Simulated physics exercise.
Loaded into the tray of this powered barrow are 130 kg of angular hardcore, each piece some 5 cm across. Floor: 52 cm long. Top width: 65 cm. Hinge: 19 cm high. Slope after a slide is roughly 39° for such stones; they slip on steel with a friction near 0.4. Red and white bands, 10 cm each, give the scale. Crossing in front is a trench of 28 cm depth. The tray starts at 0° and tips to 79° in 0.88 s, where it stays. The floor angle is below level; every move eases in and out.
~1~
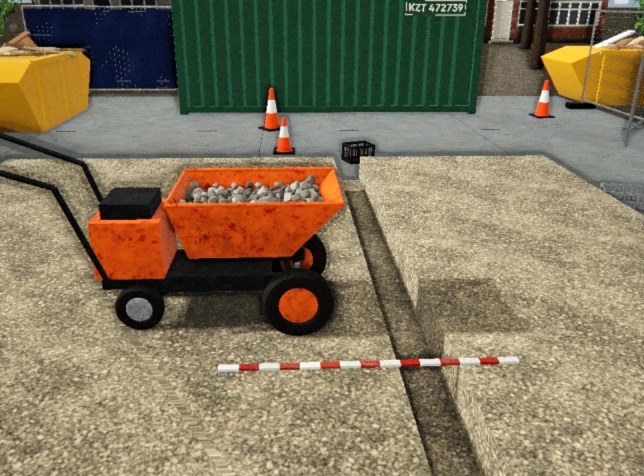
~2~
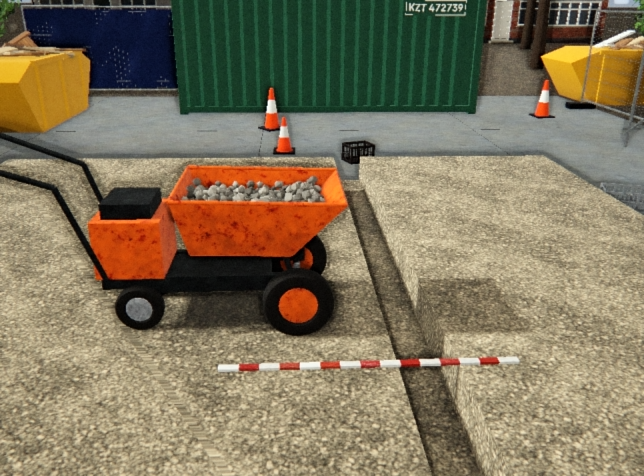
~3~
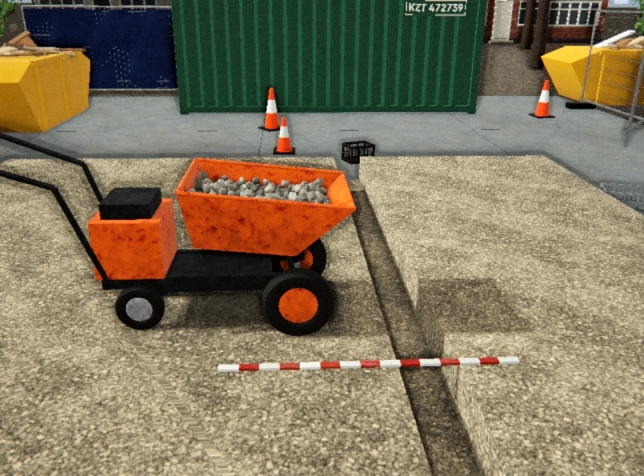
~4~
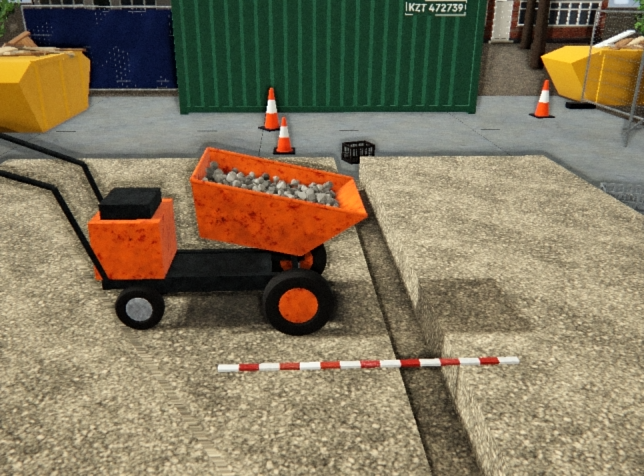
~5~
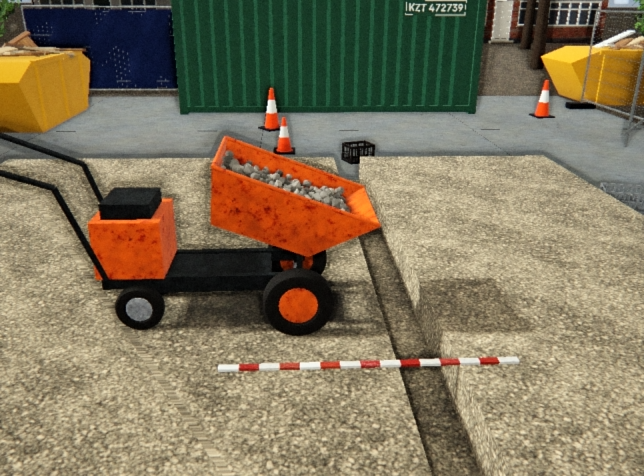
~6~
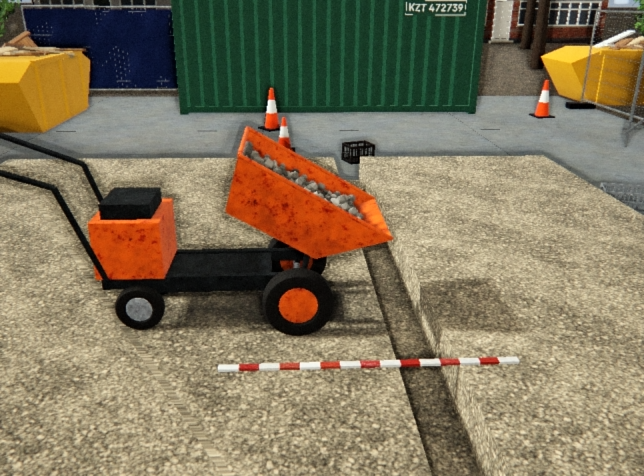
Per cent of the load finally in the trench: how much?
Approx. 71 %.
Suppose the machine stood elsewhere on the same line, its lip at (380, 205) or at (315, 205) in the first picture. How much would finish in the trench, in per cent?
Result: Close to 5 then close to 95 per cent.
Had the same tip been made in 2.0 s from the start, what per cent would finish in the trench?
About 80 percent, I'd say.
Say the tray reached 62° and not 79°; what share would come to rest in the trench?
Near 35 per cent then.
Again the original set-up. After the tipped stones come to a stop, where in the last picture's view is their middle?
In the last view, about (418, 325).
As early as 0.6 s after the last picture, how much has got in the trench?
By that moment, roughly 30 per cent of the load.
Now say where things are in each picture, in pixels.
The tray is at 0°, its lip at (344, 204); the top of the load is at (279, 188), in the first picture.
Lip at (347, 205), floor tilted 2°, highest stones at (257, 189), in the second picture.
The tray is at 6°, its lip at (355, 209); the top of the load is at (217, 184), in the third picture.
The tray is at 13°, its lip at (367, 216); the top of the load is at (216, 174), in the fourth picture.
Lip at (380, 226), floor tilted 21°, highest stones at (233, 164), in the fifth picture.
Lip at (392, 239), floor tilted 30°, highest stones at (250, 154), in the sixth picture.
Then, 0.3 s after the last picture the floor is at 67°, 100 % in the tray; the foremost stones are at (412, 278).
Then, 0.6 s after the last picture the floor is at 79°, 54 % in the tray, 30 % in the trench, 16 % past the trench; the foremost stones are at (479, 309).
Then, 1.0 s after the last picture the floor is at 79°, 9 % in the tray, 61 % in the trench, 30 % past the trench; the foremost stones are at (562, 297).
Then, 2.9 s after the last picture the floor is at 79°, 0 % in the tray, 71 % in the trench, 29 % past the trench; the foremost stones are at (593, 293).
